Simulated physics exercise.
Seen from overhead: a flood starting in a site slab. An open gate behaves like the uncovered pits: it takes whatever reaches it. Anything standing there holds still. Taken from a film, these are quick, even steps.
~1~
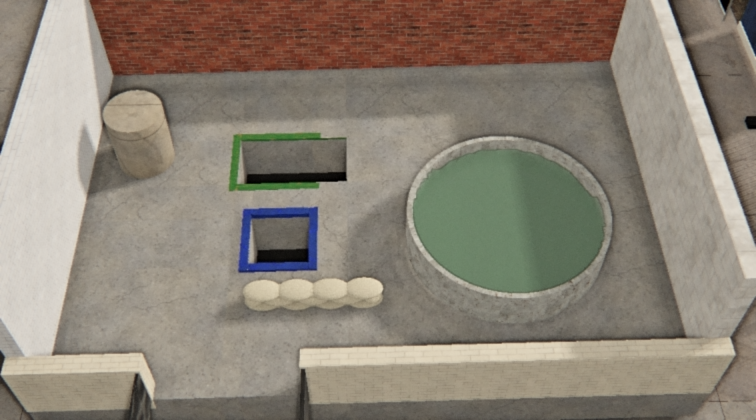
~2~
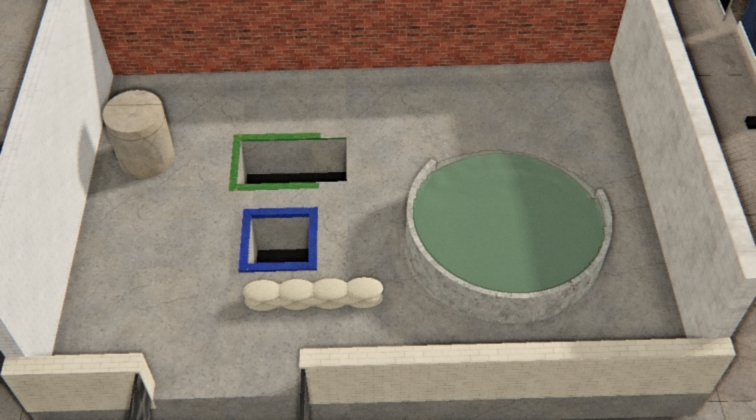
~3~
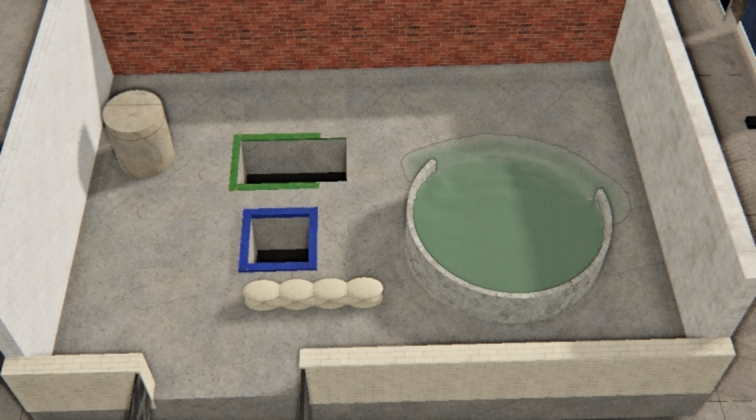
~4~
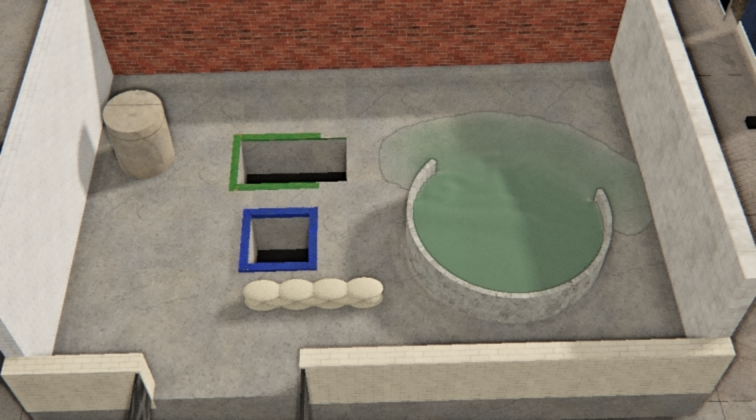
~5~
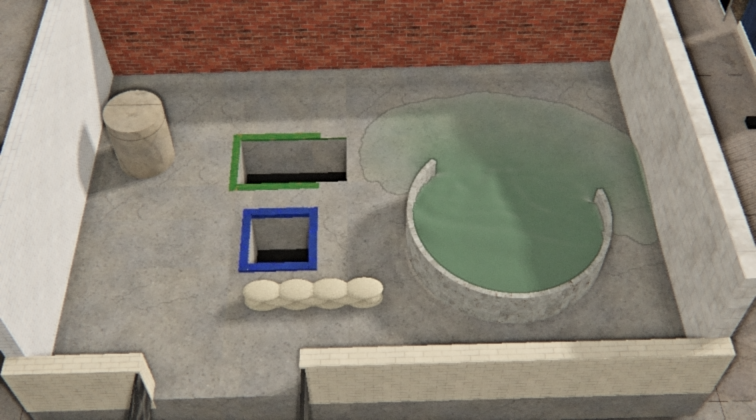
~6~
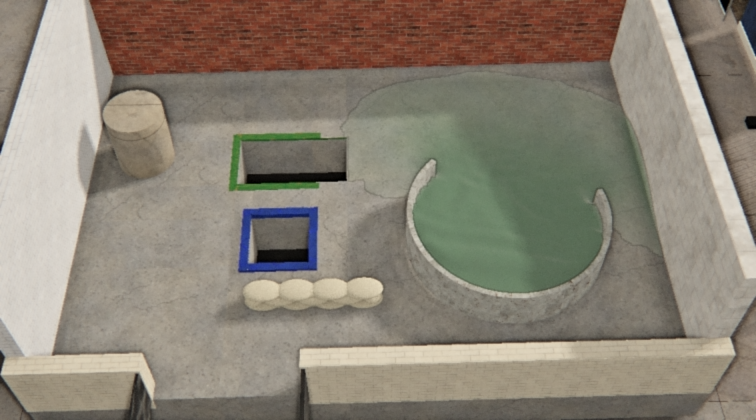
Green water pours through a gap in the round pool's far side and spreads outward.
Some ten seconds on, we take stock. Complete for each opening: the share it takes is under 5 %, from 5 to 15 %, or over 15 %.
The share the gate takes is under 5 %; the share the green pit takes is over 15 %; the share the blue pit takes is under 5 %.
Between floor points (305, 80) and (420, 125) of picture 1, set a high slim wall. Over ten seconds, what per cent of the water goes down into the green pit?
Green: About 12 %.
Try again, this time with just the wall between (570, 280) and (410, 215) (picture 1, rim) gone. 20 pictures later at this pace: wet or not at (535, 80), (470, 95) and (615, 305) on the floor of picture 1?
In turn: Clear, dry, flooded.
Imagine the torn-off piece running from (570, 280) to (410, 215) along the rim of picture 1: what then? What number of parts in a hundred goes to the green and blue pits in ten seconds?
For green it's about 15 per cent, and for blue about 8 per cent.
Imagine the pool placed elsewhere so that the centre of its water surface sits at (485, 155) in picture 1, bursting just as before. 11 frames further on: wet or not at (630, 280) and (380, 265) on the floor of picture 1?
Taking the two spots in the order asked: The first is left untouched and the second is left untouched.
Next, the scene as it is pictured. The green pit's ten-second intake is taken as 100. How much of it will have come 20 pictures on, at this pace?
About 5 per cent.
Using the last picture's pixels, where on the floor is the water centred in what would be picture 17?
I'd place it roughly at (506, 154).
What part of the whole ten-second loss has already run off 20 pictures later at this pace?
By then, close to 5 % of it.
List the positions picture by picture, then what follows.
In the first frame, still water in the pool at (508, 215).
In the second frame, water pours out on the pool's far side and has run to a hidden place.
In the third frame, water pours out on the pool's far side and has run to (622, 211).
In the fourth frame, the front is at (651, 210), out from the gap on the pool's far side.
In the fifth frame, water pours out on the pool's far side and has run to (372, 131).
In the sixth frame, the front is at (356, 114), out from the gap on the pool's far side.
A moment on, water covers 30 % of the floor; the gate 0 %, the green pit 0 %, the blue pit 0 %.
Next, water covers 35 % of the floor; the gate 0 %, the green pit 1 %, the blue pit 0 %.
Then, water covers 50 % of the floor; the gate 0 %, the green pit 1 %, the blue pit 0 %.
Later, water covers 70 % of the floor; the gate 0 %, the green pit 12 %, the blue pit 0 %.
In the end, water covers 95 % of the floor; the gate 2 %, the green pit 22 %, the blue pit 0 %.
